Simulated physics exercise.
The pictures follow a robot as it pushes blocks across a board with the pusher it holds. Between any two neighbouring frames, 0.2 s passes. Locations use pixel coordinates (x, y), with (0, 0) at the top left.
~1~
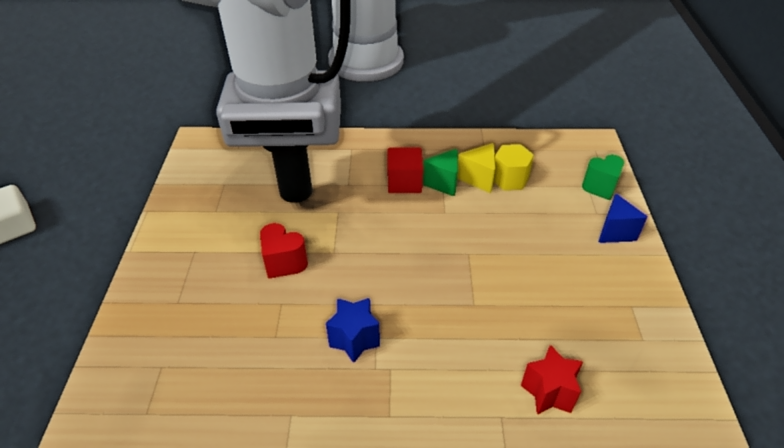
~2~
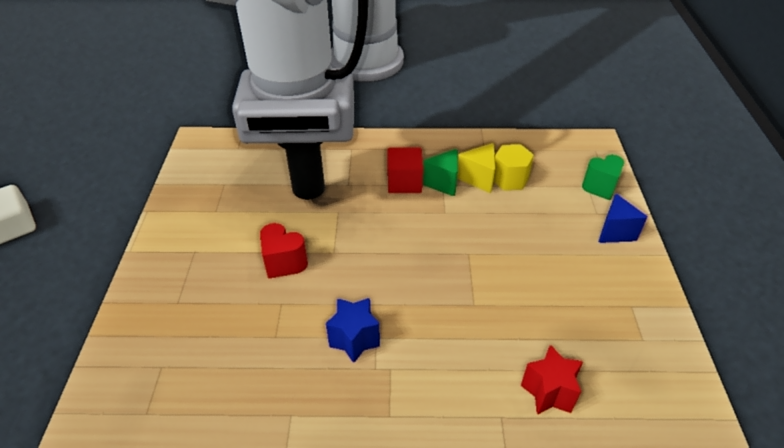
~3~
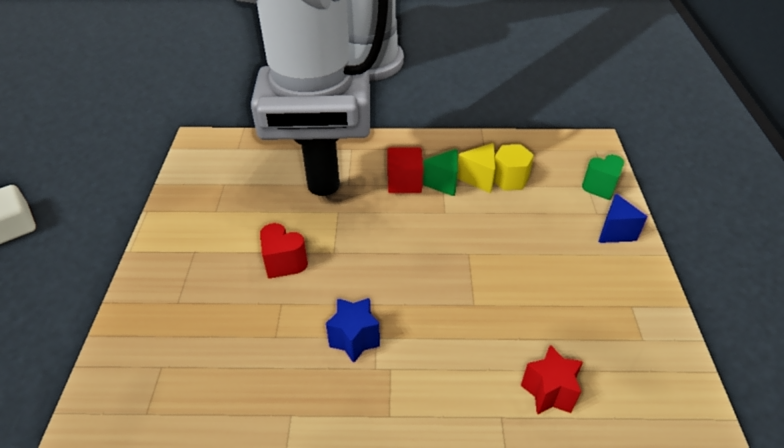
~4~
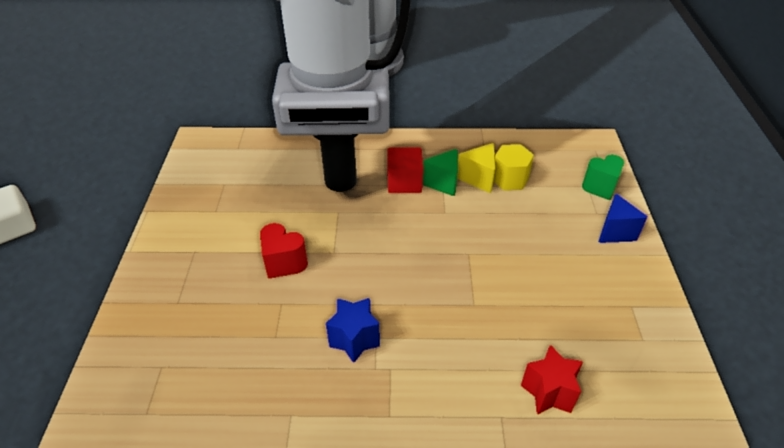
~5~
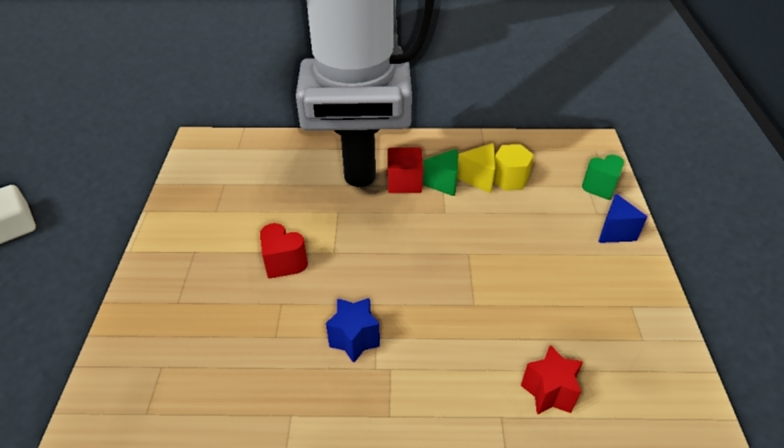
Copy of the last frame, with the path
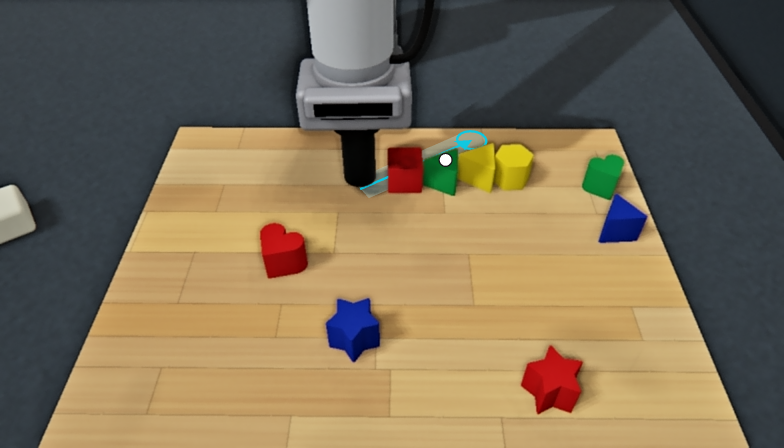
To begin with, a robot arm holds its black pusher over the upper left of a wooden board, left of a row of a red square, green triangle, yellow triangle and yellow hexagon. The arm then moves steadily right, ending just beside the red square, while all the blocks stay still.
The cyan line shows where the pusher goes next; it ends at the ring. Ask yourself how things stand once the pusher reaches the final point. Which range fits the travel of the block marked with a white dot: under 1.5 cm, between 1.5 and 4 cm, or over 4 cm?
Displacement: 1.5 to 4 cm.
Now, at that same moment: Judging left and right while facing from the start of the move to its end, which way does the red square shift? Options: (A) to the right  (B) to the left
Letter A.
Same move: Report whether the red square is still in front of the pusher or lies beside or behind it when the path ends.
It will get left beside or behind the pusher.
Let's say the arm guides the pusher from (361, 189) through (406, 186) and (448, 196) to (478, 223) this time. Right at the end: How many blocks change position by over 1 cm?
Looking at the path, I think three or more of the blocks end up more than 1 cm away.
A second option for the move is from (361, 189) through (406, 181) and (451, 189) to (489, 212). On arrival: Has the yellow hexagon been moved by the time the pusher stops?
I expect so.
The line goes straight from (361, 189) to (472, 140); the dot is on the green triangle.
What follows on the original path. One third of the way, pusher (401, 160); red square (428, 160), turned 35° clockwise; green triangle (463, 162), turned 50° anticlockwise; yellow triangle (484, 154).
Two thirds of the way, pusher (438, 144); red square (434, 160), turned 50° clockwise; green triangle (469, 166), turned 50° anticlockwise; yellow triangle (485, 154).
At the end, pusher (473, 128); red square (434, 160), turned 50° clockwise; green triangle (469, 166), turned 50° anticlockwise; yellow triangle (485, 154); yellow hexagon unmoved.
